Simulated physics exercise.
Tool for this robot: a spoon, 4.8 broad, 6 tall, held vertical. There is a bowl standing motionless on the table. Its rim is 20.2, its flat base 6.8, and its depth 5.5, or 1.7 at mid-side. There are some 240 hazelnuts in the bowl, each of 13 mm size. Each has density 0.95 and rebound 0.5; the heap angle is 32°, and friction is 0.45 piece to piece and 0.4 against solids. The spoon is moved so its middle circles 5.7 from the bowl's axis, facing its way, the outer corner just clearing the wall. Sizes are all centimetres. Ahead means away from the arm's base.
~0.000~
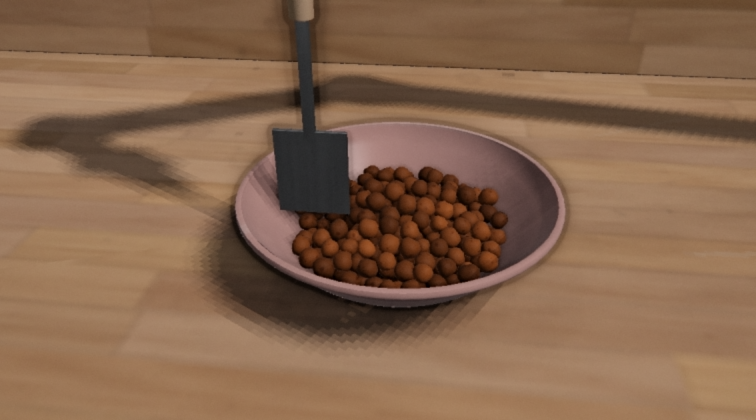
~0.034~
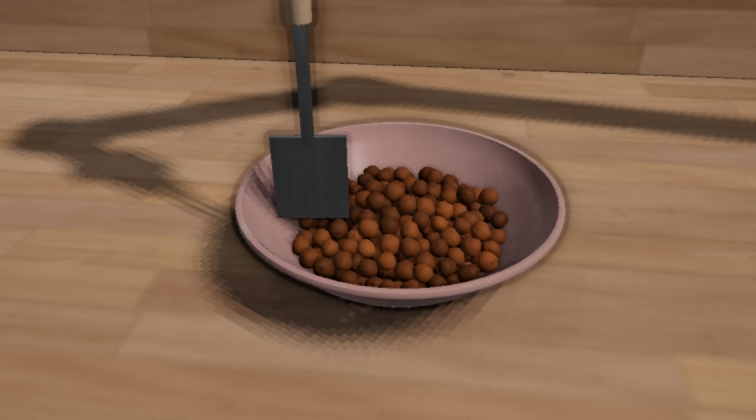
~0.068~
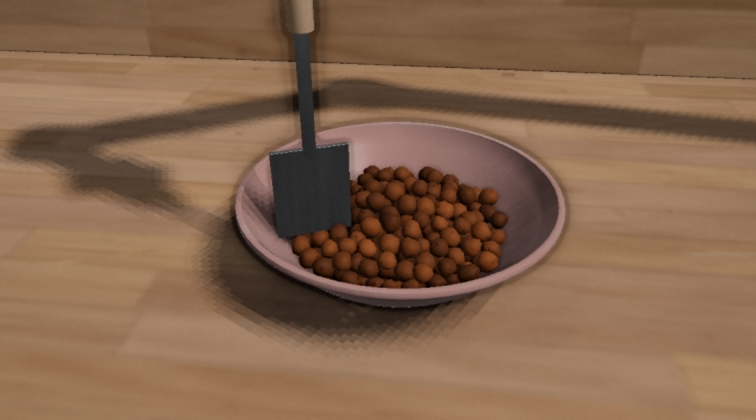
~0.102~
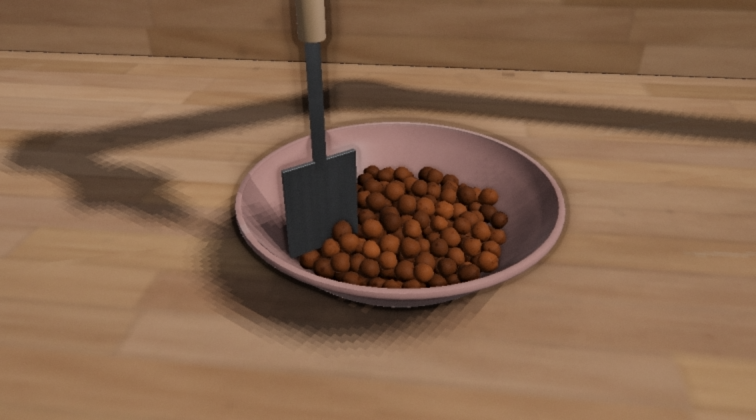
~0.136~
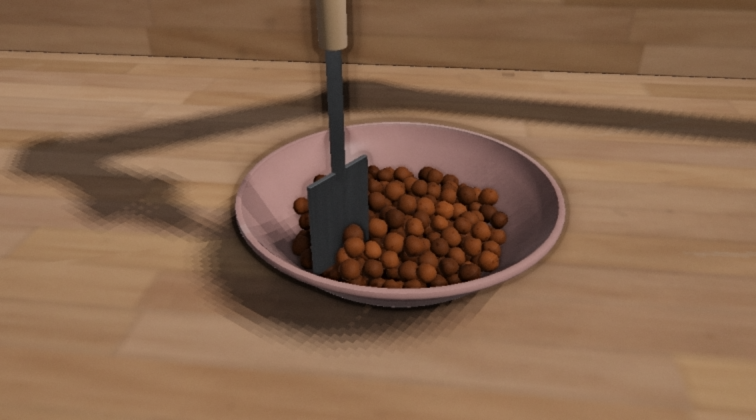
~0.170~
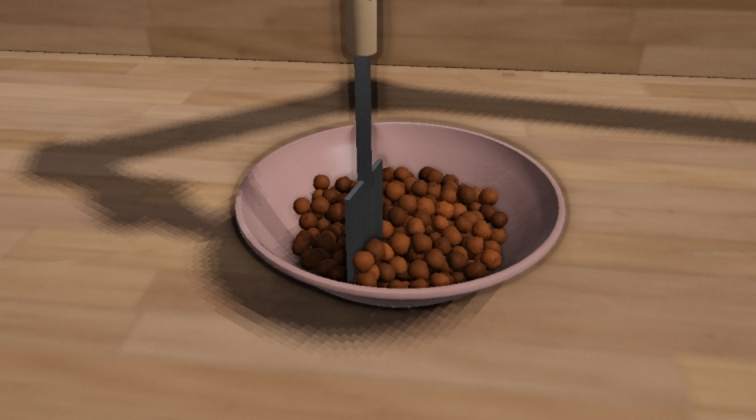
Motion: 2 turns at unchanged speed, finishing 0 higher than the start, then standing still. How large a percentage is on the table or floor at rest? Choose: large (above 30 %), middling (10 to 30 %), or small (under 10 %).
Middling.
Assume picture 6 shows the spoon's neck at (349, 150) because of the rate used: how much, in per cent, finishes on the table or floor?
It comes to around 15 percent.
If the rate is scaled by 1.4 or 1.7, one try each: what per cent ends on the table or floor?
Estimates in order: Near 30 % and near 40 %.
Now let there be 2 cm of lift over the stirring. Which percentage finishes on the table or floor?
About 0 percent.
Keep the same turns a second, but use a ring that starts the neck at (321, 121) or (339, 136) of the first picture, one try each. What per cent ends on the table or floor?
Around 30 per cent on the first try, around 15 per cent on the second.
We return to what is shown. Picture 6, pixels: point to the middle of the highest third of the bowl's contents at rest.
The centre is near pixel (373, 232).
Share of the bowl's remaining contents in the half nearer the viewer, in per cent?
Estimate: Some 55 %.
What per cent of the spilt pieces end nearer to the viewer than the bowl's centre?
Around 40 percent of the pieces.
After 0.67 s, 329° round, highest piece 8 above the table; 230 in the bowl, 8 on the table or floor, 6 in flight or on the tool.
After 1.18 s, 223° round, highest piece 7 above the table; 204 in the bowl, 37 on the table or floor, 3 in flight or on the tool.
After 1.63 s, 0° round, highest piece 6 above the table; 197 in the bowl, 47 on the table or floor.
After 2.33 s, 0° round, highest piece 5 above the table; 197 in the bowl, 47 on the table or floor.
At rest, 197 in the bowl, 47 on the table or floor. That is 19 % on the table or floor.
